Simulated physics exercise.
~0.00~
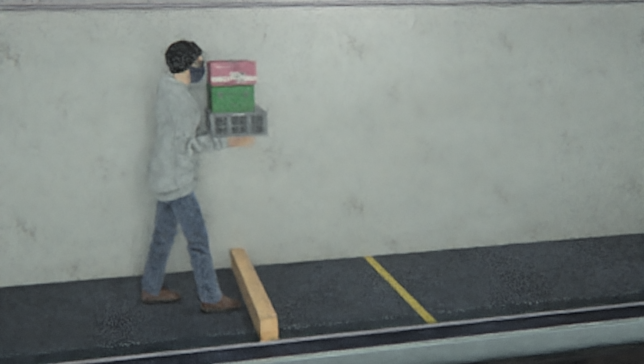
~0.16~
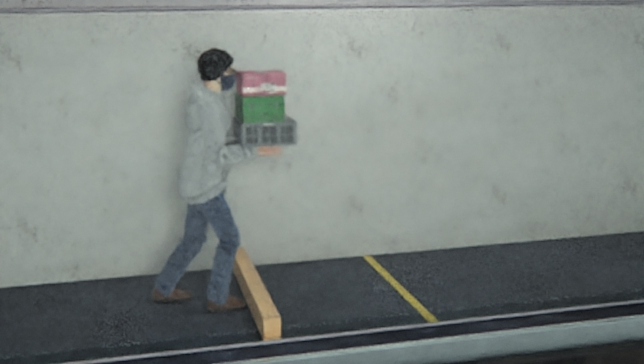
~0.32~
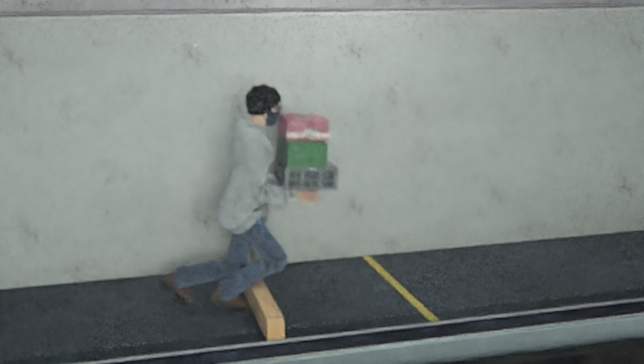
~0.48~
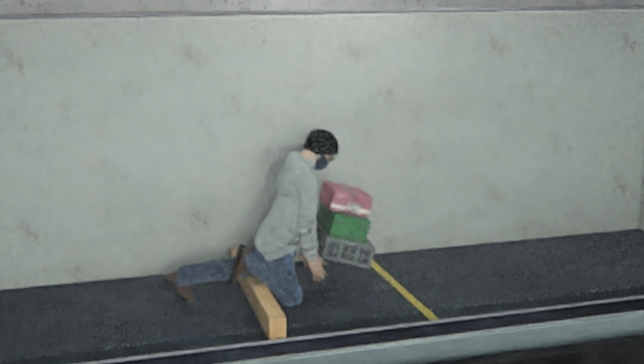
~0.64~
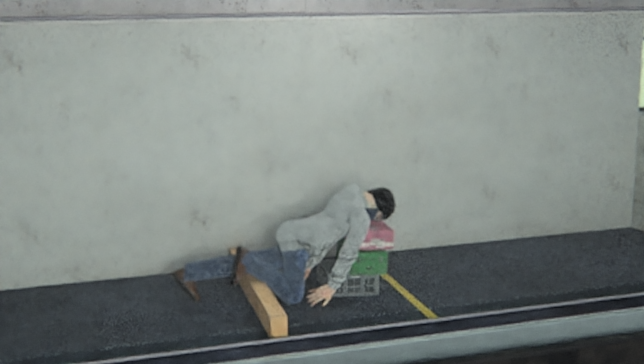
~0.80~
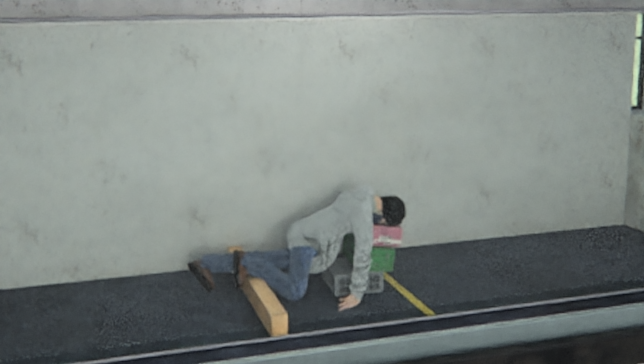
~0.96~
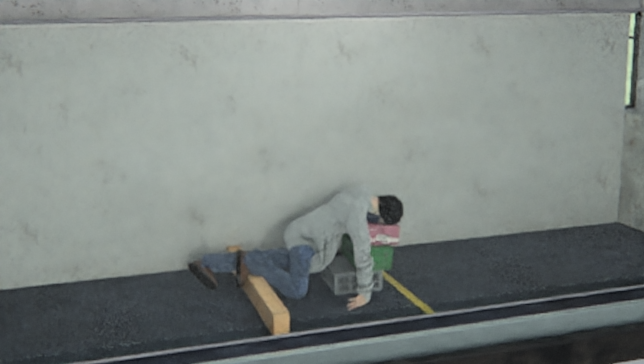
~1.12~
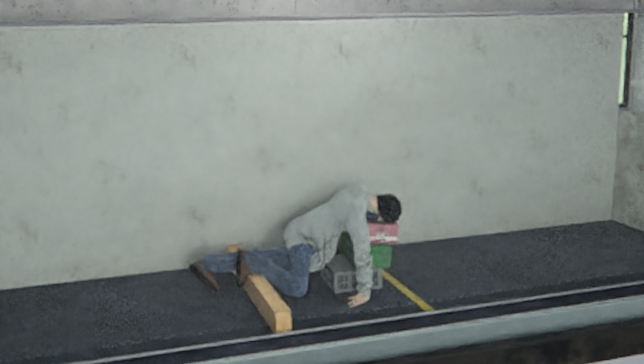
Masked figure carrying stacked boxes pitching right over a low wooden rail, ending slumped across the pile short of a yellow line.
